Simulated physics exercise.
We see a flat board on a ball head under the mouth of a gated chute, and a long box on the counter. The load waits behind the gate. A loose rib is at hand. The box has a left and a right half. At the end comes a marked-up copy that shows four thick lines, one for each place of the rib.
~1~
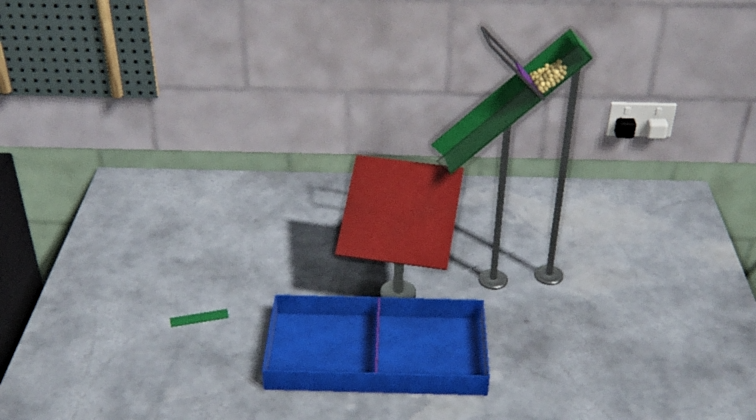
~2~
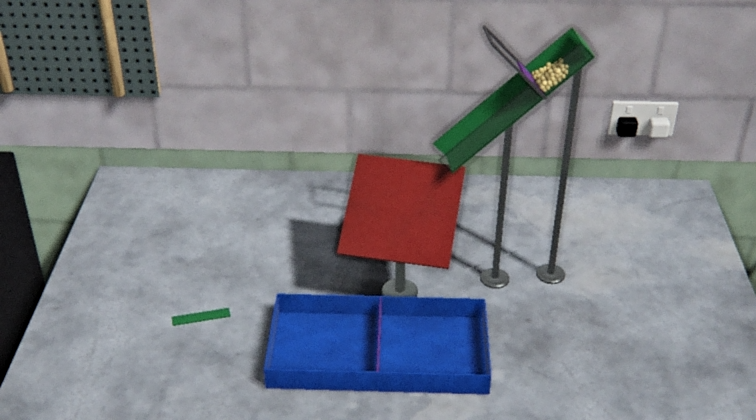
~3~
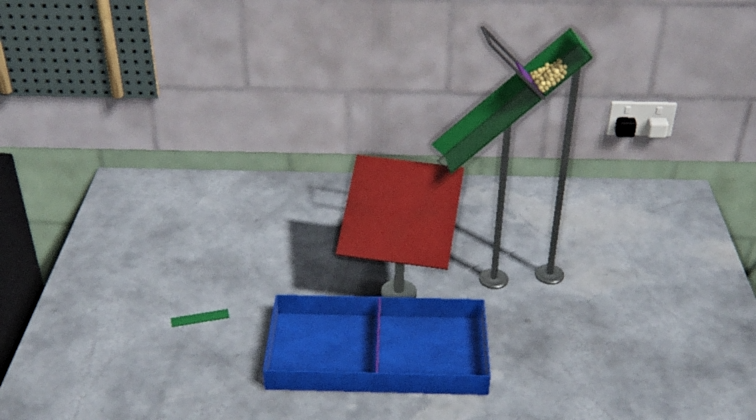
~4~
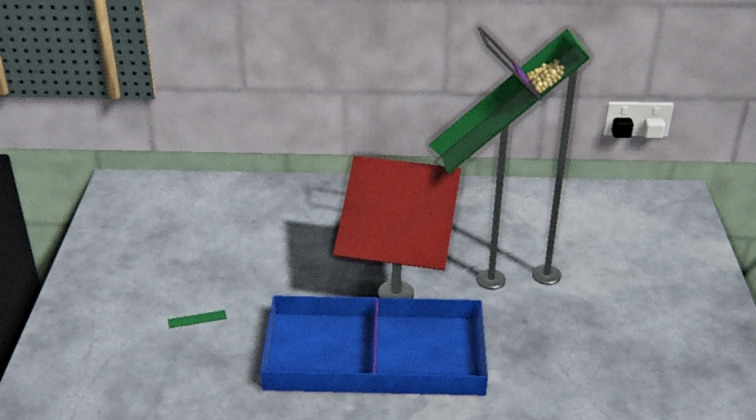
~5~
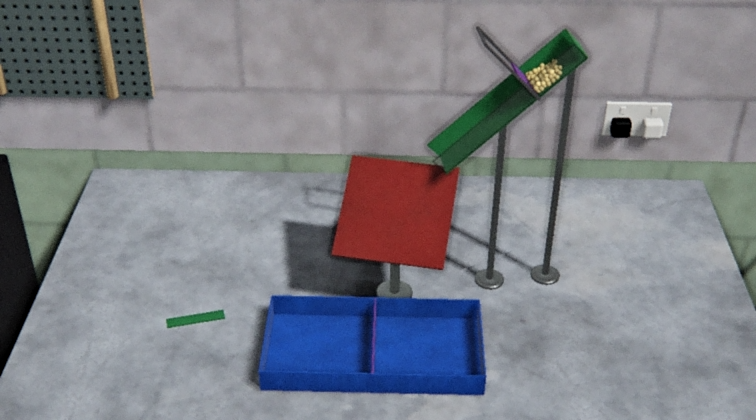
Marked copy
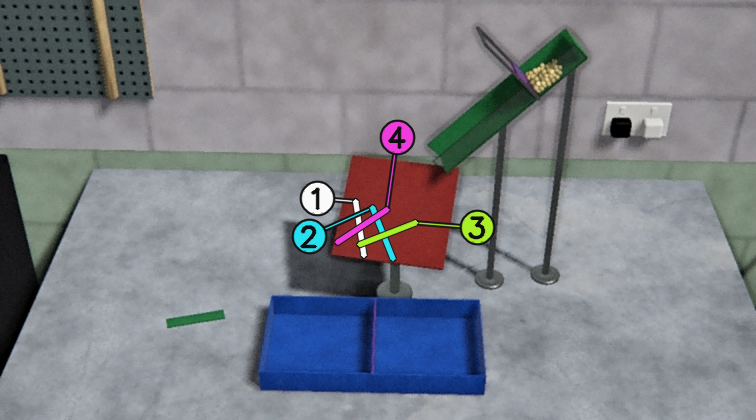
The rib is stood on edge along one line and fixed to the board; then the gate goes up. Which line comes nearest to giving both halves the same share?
The answer is line 1.
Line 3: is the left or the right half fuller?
The left half.
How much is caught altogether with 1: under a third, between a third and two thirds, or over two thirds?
Over two thirds.
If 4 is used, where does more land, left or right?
Left.
On the marked copy, line 1 from (355, 201) to (363, 255); line 2 from (372, 207) to (392, 258); line 3 from (415, 222) to (359, 244); line 4 from (386, 209) to (337, 242).
With 1, of what is caught, close to two thirds in the left half, close to a third in the right.
With 2, of what is caught, a small share in the left half, all but a few in the right.
With 3, of what is caught, the whole lot in the left half, none at all in the right.
With 4, of what is caught, all but a few in the left half, a small share in the right.
